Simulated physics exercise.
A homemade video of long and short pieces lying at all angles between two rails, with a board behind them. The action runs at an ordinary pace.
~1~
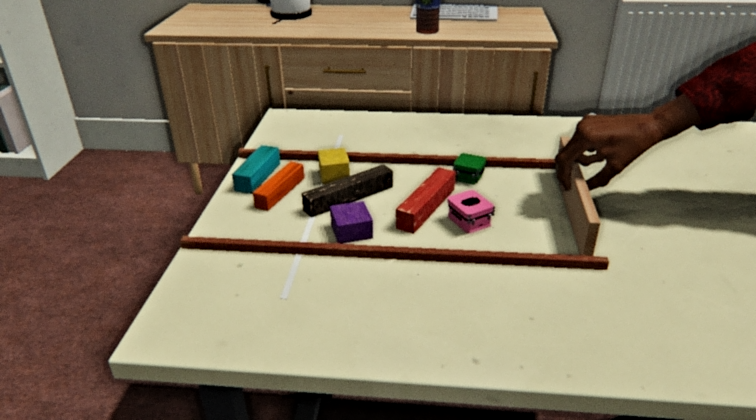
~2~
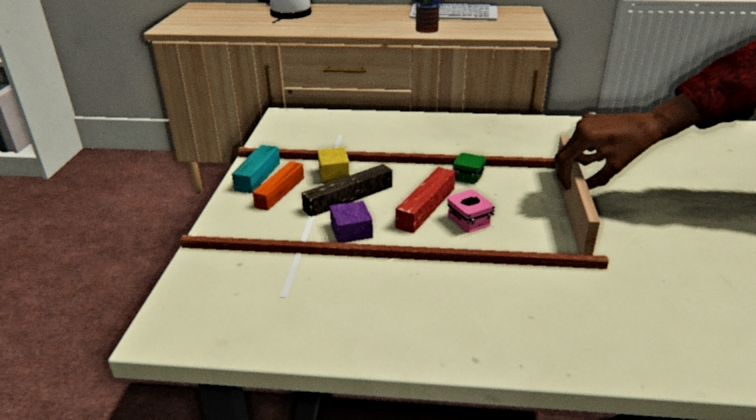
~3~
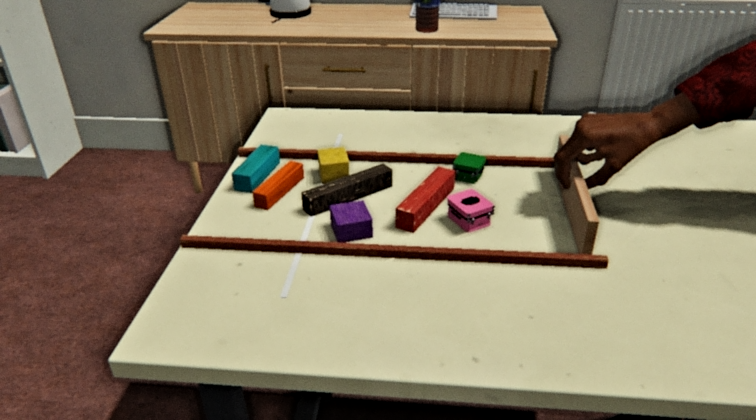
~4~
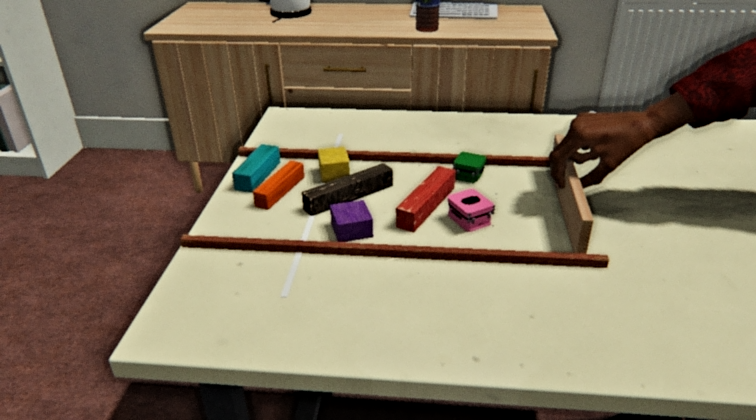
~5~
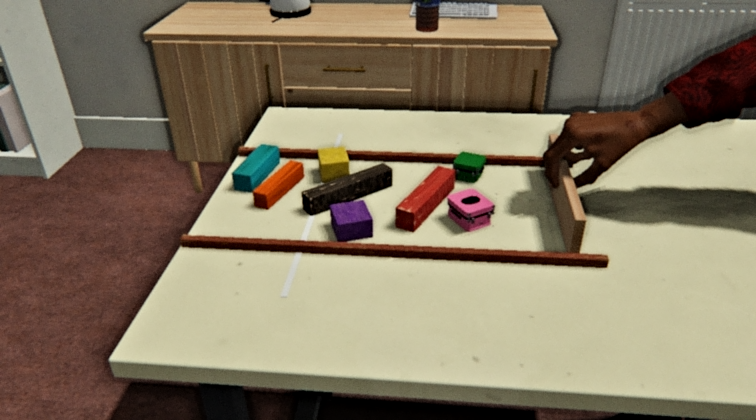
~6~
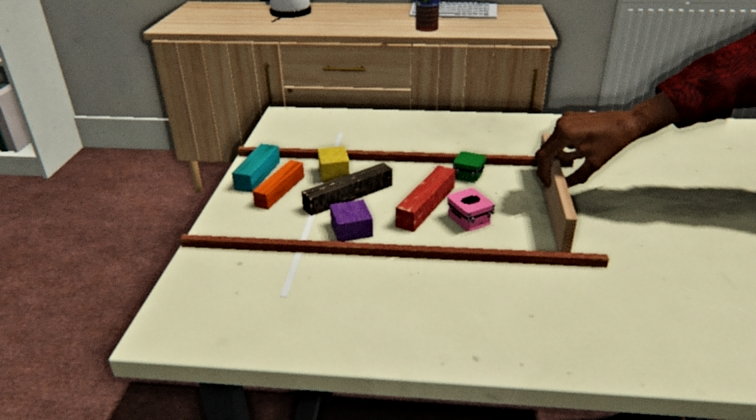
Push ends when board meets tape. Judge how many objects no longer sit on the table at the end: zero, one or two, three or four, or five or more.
No longer on the table: Zero.
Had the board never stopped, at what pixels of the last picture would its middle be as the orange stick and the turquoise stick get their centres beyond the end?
At (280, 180) for the orange stick; at (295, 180) for the turquoise stick.
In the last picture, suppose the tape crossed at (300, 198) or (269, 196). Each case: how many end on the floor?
Tallies in order: 0 and 2.
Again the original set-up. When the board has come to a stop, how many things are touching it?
It touches 4.
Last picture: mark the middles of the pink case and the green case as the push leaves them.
The pink case comes to rest at (297, 204), and the green case comes to rest at (317, 158).
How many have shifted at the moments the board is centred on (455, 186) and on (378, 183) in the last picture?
Tally: First 3; then 6.
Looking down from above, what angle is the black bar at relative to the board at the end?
Near 30 degrees.
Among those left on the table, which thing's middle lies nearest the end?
It's the turquoise stick that ends up nearest.
Soon after, none off yet; turquoise stick at rest near (257, 167); orange stick at rest near (280, 184); yellow block at rest near (334, 165).
Then, none off yet; turquoise stick at rest near (257, 167); orange stick moving near (274, 182); yellow block moved about its own width near (312, 159).
At rest, the number that fall off is zero.
